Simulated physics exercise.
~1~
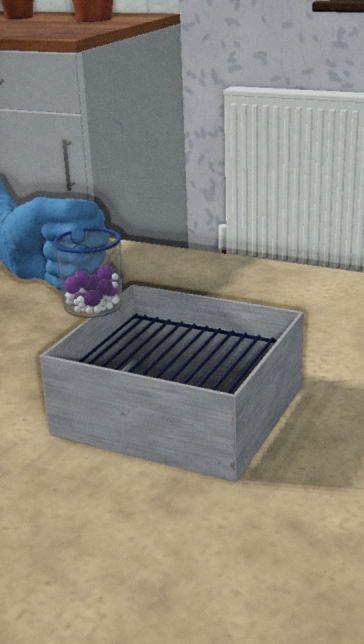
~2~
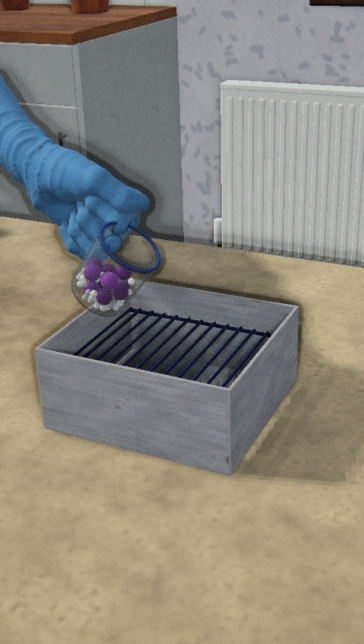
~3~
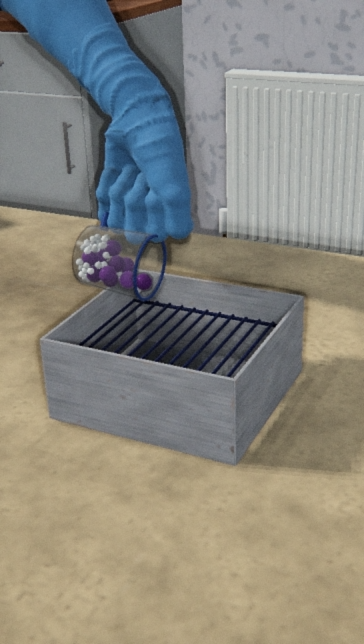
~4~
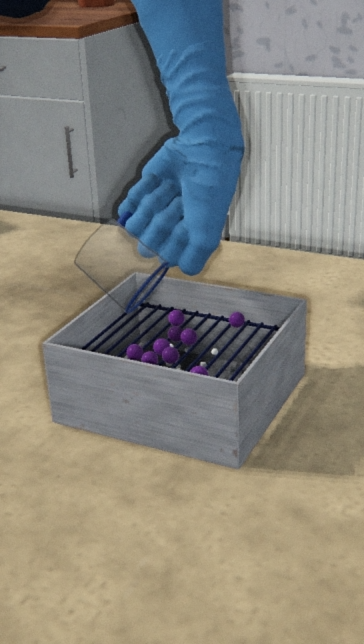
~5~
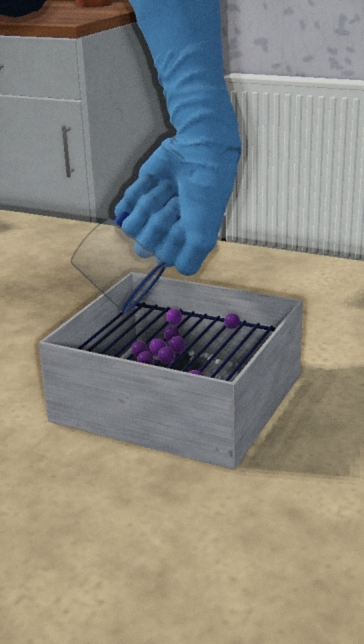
The clip opens on a blue hand holding a clear cup of larger purple balls and small white bits beside an open grey wooden box with dark wires across it. The hand moves the cup right and tilts it over the box until it lies on its side, the purple balls gathering near the rim. It then tips the cup upside down, and the contents spill onto the wires. The purple balls scatter and settle on top, while the white bits slip between the wires. Finally, the cup is empty, with every purple ball on the rack and all the white bits beneath it.
